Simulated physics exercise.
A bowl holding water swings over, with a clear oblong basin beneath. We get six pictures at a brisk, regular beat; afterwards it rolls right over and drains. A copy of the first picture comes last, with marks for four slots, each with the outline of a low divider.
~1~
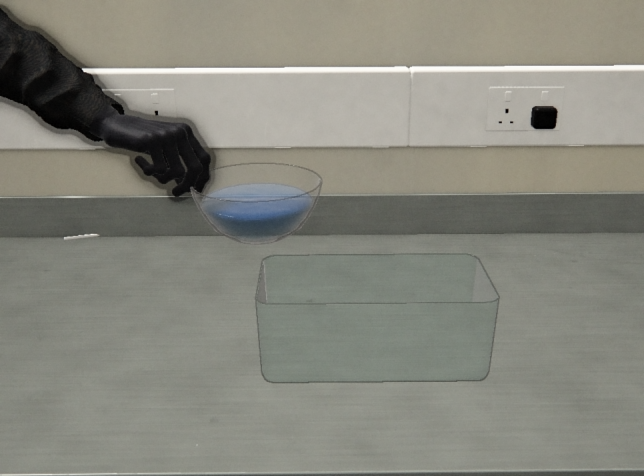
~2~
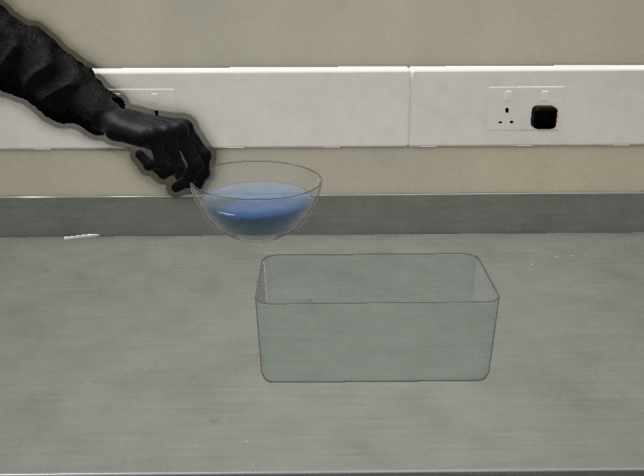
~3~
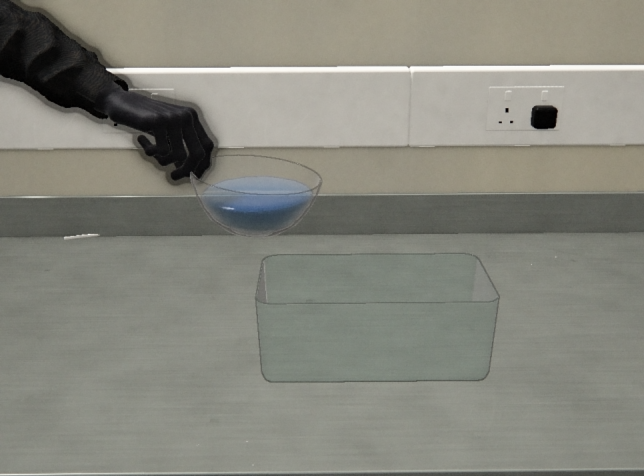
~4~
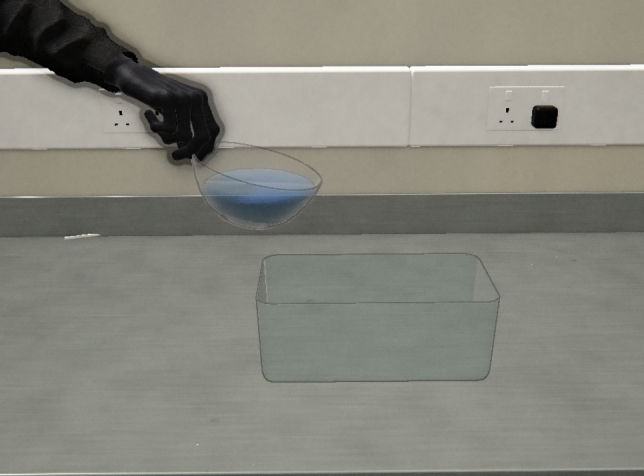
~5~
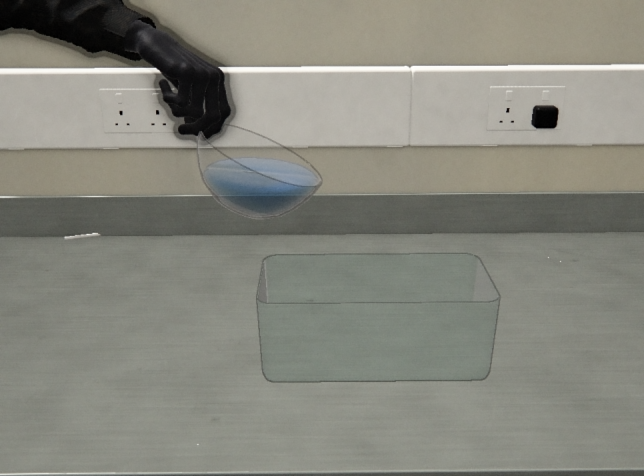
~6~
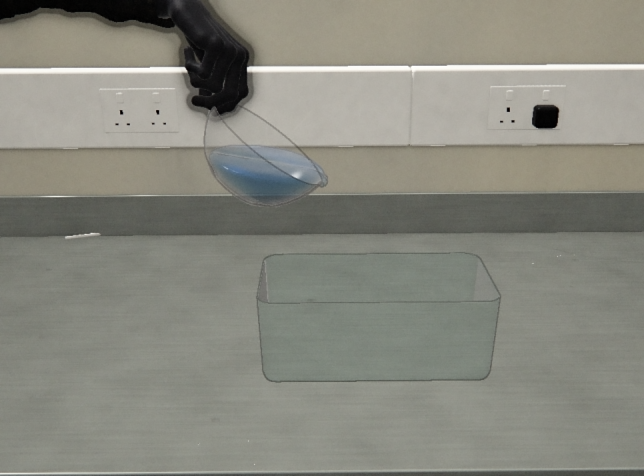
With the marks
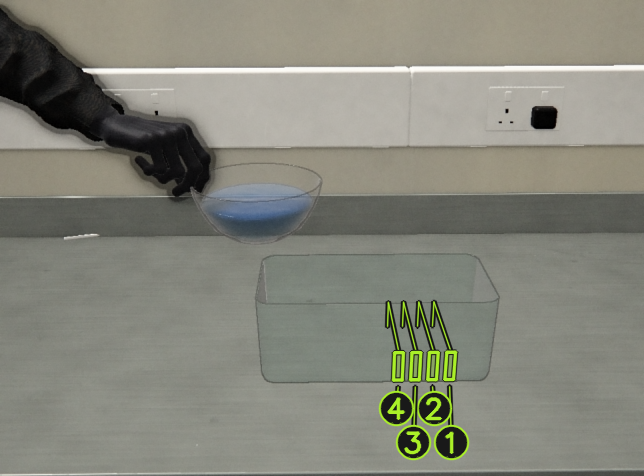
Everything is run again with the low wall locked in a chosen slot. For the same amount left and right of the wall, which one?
Take 3.
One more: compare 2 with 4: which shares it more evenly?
That would be 4.
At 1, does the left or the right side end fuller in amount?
The left one.
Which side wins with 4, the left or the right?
The right one.
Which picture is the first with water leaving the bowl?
In picture 6.
On the marked copy, 1 at (449, 386); 2 at (432, 386); 3 at (415, 386); 4 at (398, 386).
If 1 is chosen, about 88 % ends left of the wall and 6 % right of it; 6 % is lost outside.
If 2 is chosen, about 81 % ends left of the wall and 14 % right of it; 5 % is lost outside.
If 3 is chosen, about 50 % ends left of the wall and 44 % right of it; 6 % is lost outside.
If 4 is chosen, about 29 % ends left of the wall and 66 % right of it; 4 % is lost outside.
